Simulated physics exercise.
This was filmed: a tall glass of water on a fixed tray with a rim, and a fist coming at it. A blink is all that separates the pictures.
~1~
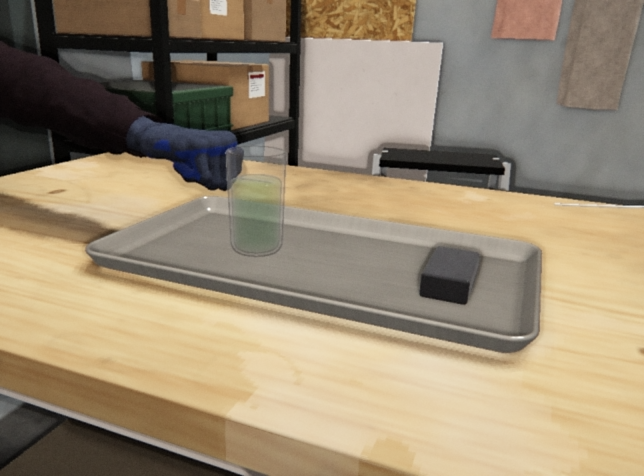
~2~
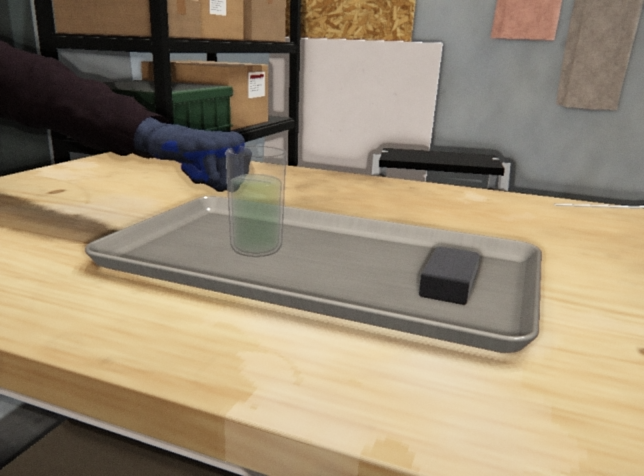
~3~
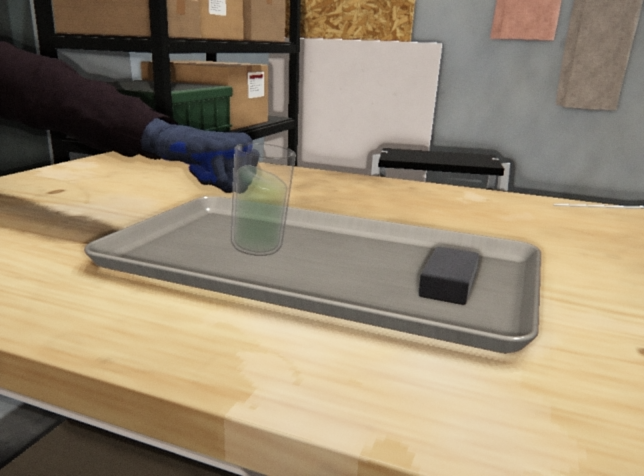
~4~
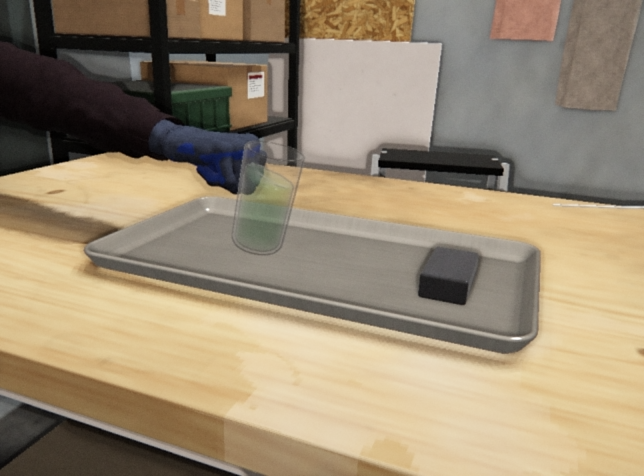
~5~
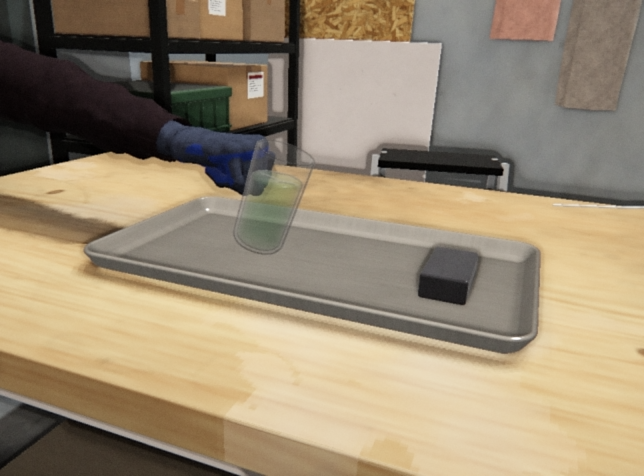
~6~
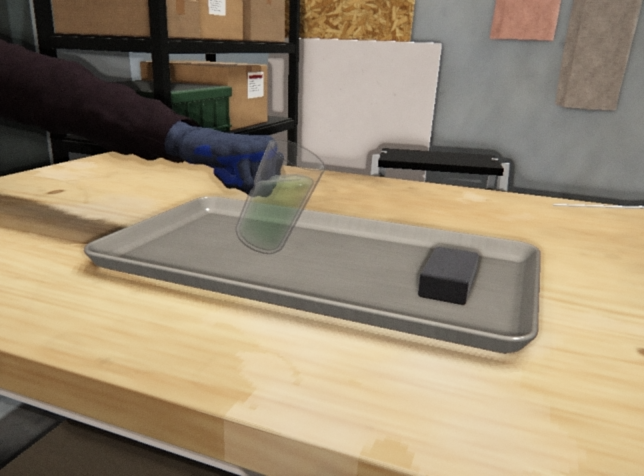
A clear glass of greenish liquid stands upright on a gray tray beside a blue-gloved hand, then tilts steadily to the right as the hand pushes near its rim, while the dark block further along the tray stays still.
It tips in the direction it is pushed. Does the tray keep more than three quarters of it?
Tray holds over three quarters.
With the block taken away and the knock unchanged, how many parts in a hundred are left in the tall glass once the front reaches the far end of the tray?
60 %.
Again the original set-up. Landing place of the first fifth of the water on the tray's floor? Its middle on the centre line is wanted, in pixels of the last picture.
(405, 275).
A moment on, the tall glass is falling and 100 per cent is in the glass, 0 on the tray and 0 above or beyond its rim.
Next, the tall glass lies on its side and 95 per cent is in the glass, 3 on the tray and 2 above or beyond its rim.
Then the tall glass lies on its side and 53 per cent is in the glass, 37 on the tray and 10 above or beyond its rim.
Later the tall glass lies on its side and 26 per cent is in the glass, 58 on the tray and 16 above or beyond its rim.
In the end 85 per cent is held by tray and glass, 15 is off the tray.
